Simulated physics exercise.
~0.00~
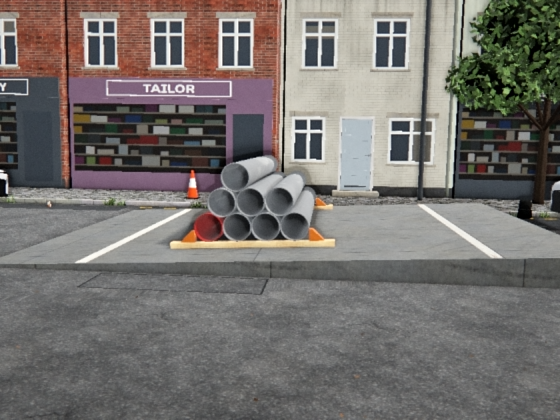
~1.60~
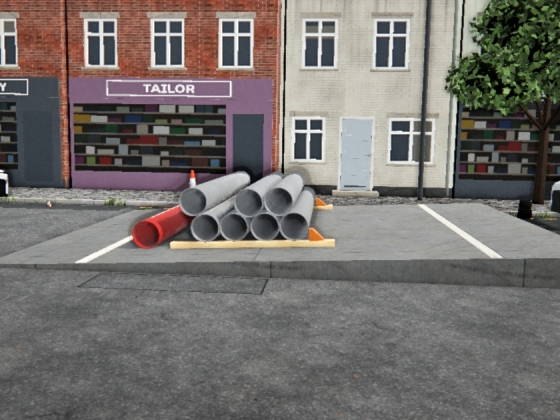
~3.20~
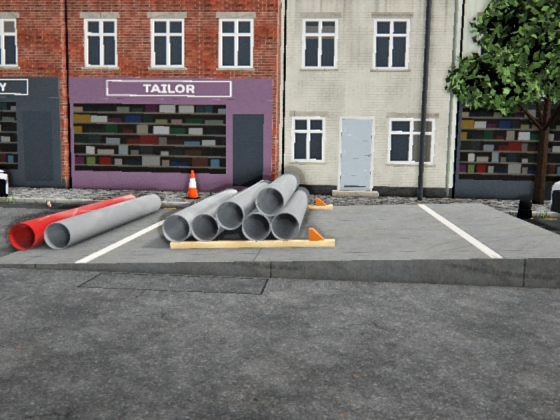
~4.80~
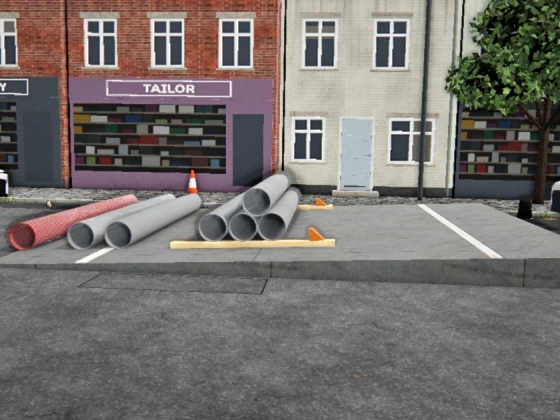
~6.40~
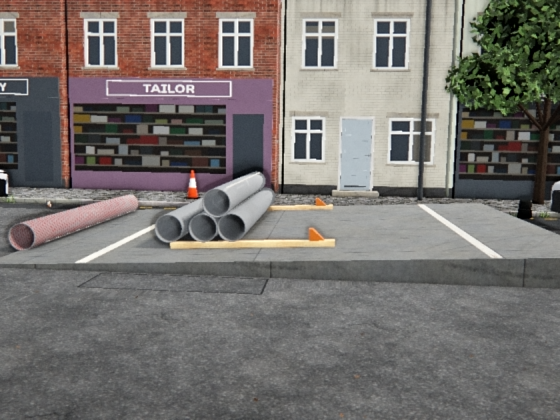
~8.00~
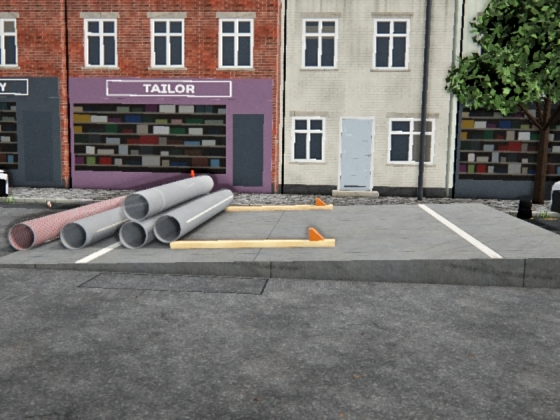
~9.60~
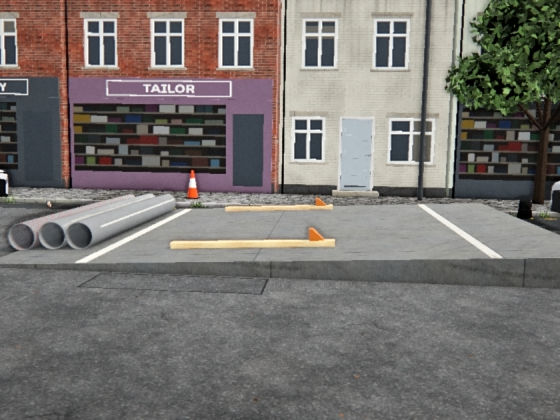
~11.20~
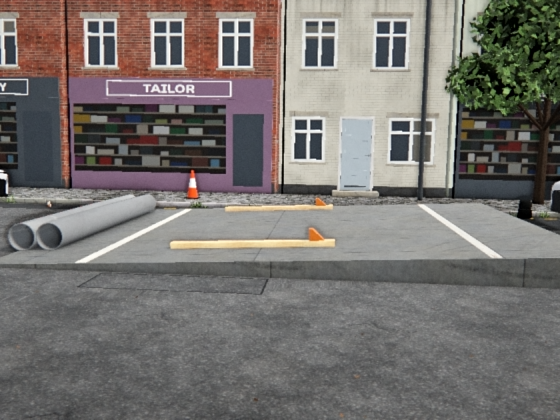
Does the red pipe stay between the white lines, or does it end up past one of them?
It ends up past a line. The red pipe rolls off the bearers to the left and goes beyond the left white line.
A stack of grey pipes, with a red one at its lower left, rests on wooden bearers between orange wedges, seen end-on from across a concrete pad before a brick tailor's shop and a pale house. The left wedge goes, and the red pipe rolls off to the left as the stack slumps. It crosses the left white line with a grey pipe close behind. The rest spread out and roll after them in turn. At the end the bearers are bare, the right wedges remain, and two grey pipes are visible beyond the left line.
